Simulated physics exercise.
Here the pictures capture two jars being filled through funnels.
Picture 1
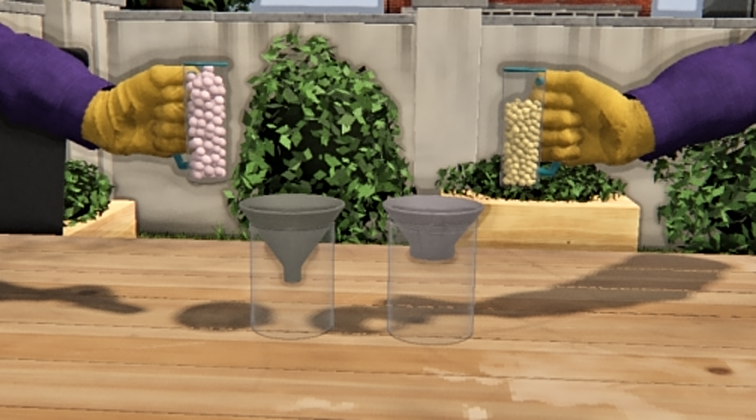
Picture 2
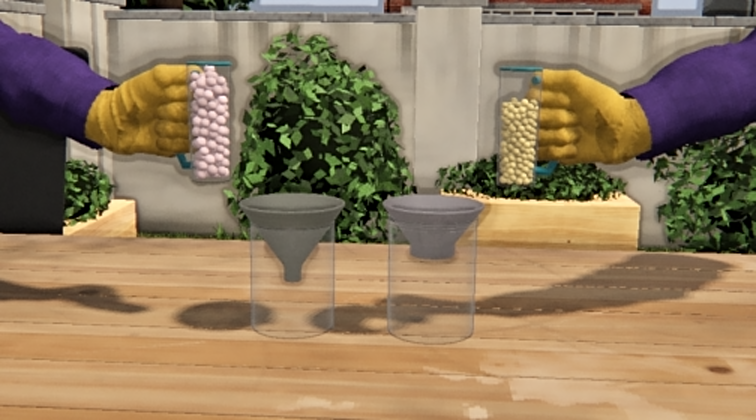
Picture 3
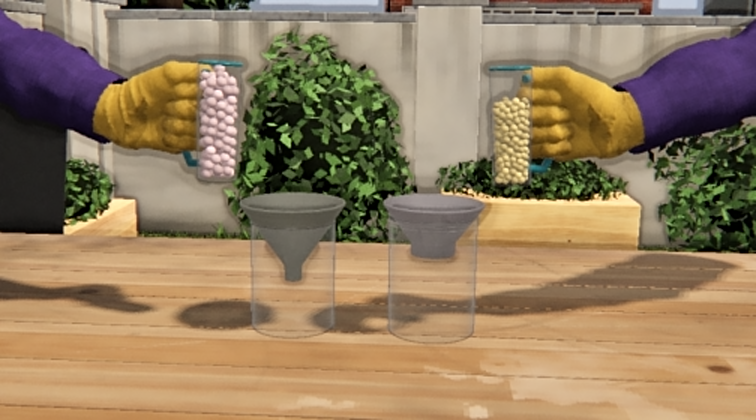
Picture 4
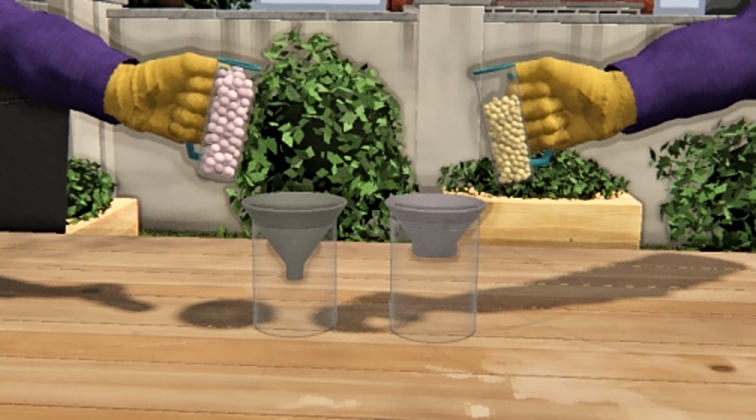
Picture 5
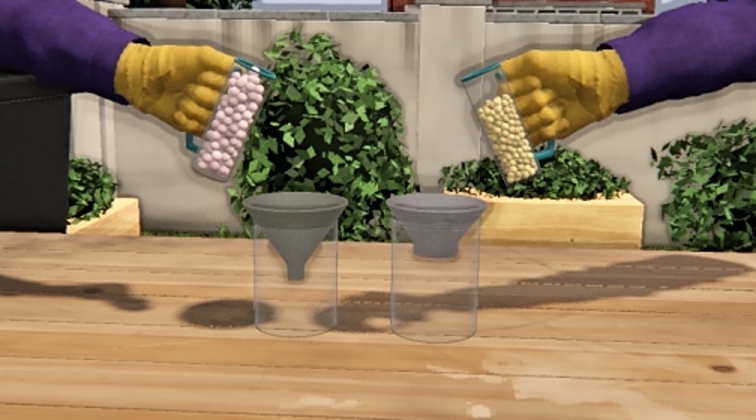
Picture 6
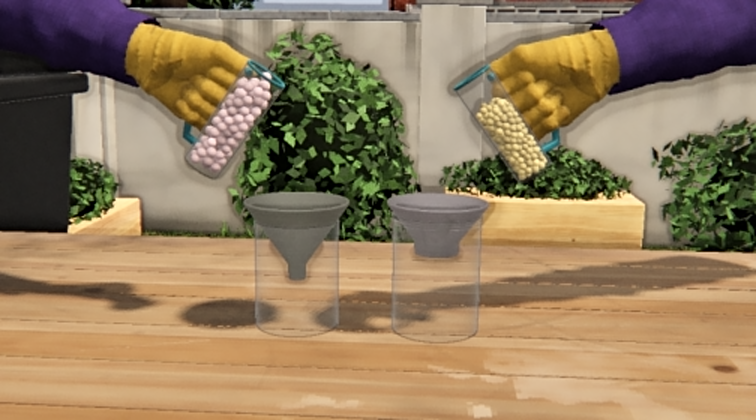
Gloved hands moving cups of pink and pale yellow beads slightly inward, then tilting them above two funnels in clear jars.
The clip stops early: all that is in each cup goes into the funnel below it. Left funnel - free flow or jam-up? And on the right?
Left: Jam-up, right: Free flow.
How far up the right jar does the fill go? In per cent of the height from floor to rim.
My estimate: Some 15 in a hundred.
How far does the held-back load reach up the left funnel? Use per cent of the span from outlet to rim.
Looks like around 85 in a hundred to me.
Then, 0.25 s on from there, left, the whole lot still in the cup; right, the whole lot still in the cup.
Then, 0.57 s on from there, left, the whole lot still in the cup; right, the whole lot still in the cup.
Then, 0.91 s on from there, left, the bulk still in the cup, near a quarter in or over the funnel; right, all but a few still in the cup, a little in or over the funnel.
In the end, left, all but a few stuck in the funnel, only a few down in the jar; right, the whole lot down in the jar.
